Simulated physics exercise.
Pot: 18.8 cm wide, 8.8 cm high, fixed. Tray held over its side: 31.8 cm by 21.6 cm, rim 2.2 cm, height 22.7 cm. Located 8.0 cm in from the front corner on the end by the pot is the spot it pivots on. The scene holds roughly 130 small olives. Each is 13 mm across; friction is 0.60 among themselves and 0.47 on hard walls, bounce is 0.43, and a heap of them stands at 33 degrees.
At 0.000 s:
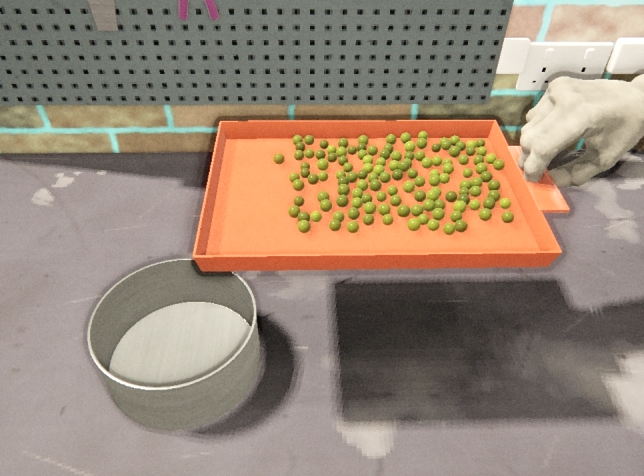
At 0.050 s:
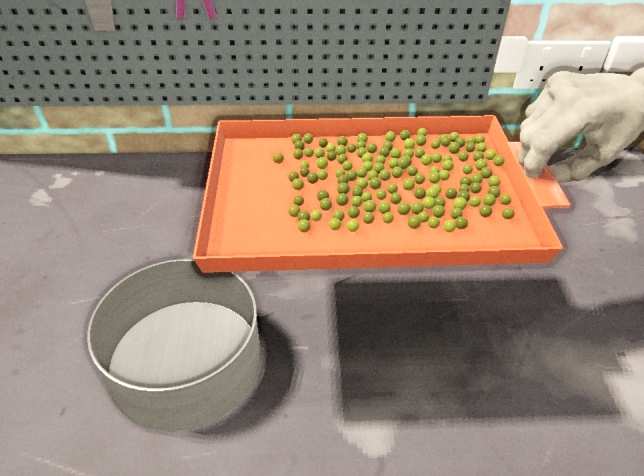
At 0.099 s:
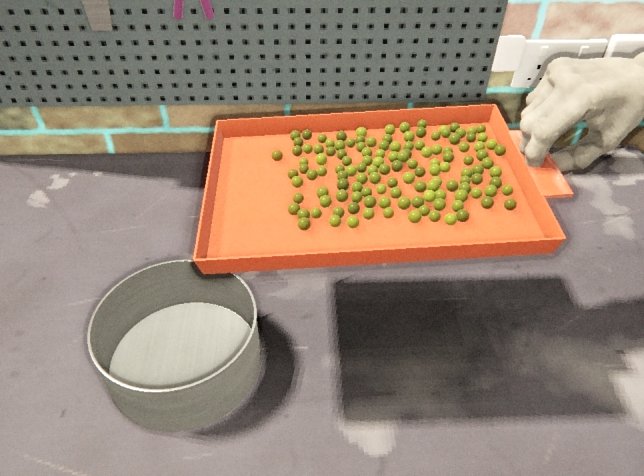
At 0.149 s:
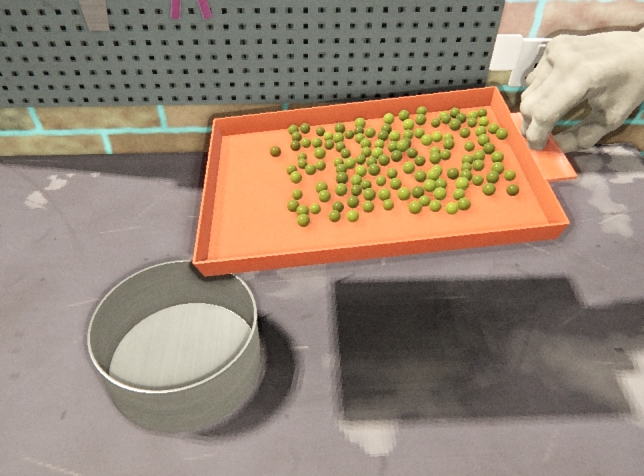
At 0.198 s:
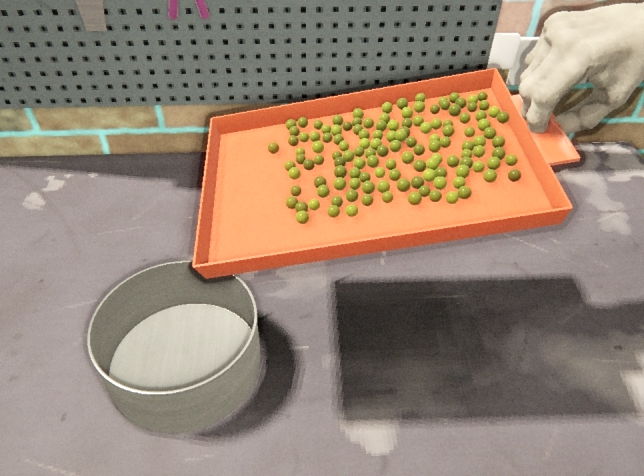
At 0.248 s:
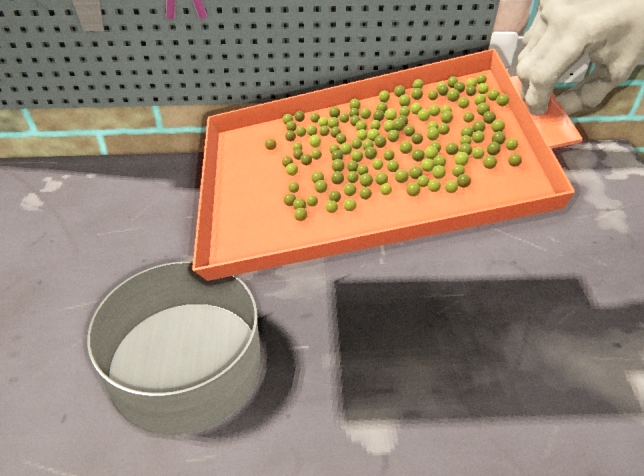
On a grey worktop, a pale hand raising the right end of an orange tray of green olives beside a round metal pot.
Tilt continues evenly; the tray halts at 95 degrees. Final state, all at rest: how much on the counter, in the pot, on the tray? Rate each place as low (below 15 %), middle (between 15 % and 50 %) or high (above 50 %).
Ratings: Counter low; pot high; left on the tray low.
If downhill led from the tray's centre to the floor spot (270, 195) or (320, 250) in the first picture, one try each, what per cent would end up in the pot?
That would be close to 55 per cent and then close to 40 per cent.
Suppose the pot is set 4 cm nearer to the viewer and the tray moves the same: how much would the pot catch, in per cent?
Estimated share: Around 90 in a hundred.
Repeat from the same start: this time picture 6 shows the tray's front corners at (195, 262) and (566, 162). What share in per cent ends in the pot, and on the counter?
Final per cent - pot 75, counter 25.
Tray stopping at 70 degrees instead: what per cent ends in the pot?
In that case some 25 per cent.
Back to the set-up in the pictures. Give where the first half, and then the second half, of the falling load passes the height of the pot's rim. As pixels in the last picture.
Around (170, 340), then around (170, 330).
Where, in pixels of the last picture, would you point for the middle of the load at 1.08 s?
The load's centre is near (199, 215) at that time.
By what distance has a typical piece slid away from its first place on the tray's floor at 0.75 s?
It has moved some 16 cm from its start.
Then, at 0.75 s, tilt 53 degrees; the tray holds 100 %, the pot 0 %.
After 1.08 s, tilt 78 degrees; the tray holds 75 %, the pot 20 %.
Then, at 1.51 s, tilt 95 degrees; the tray holds 30 %, the pot 35 %.
In the end, at 2.8 s, counter 5 %, pot 90 %, tray 5 %.
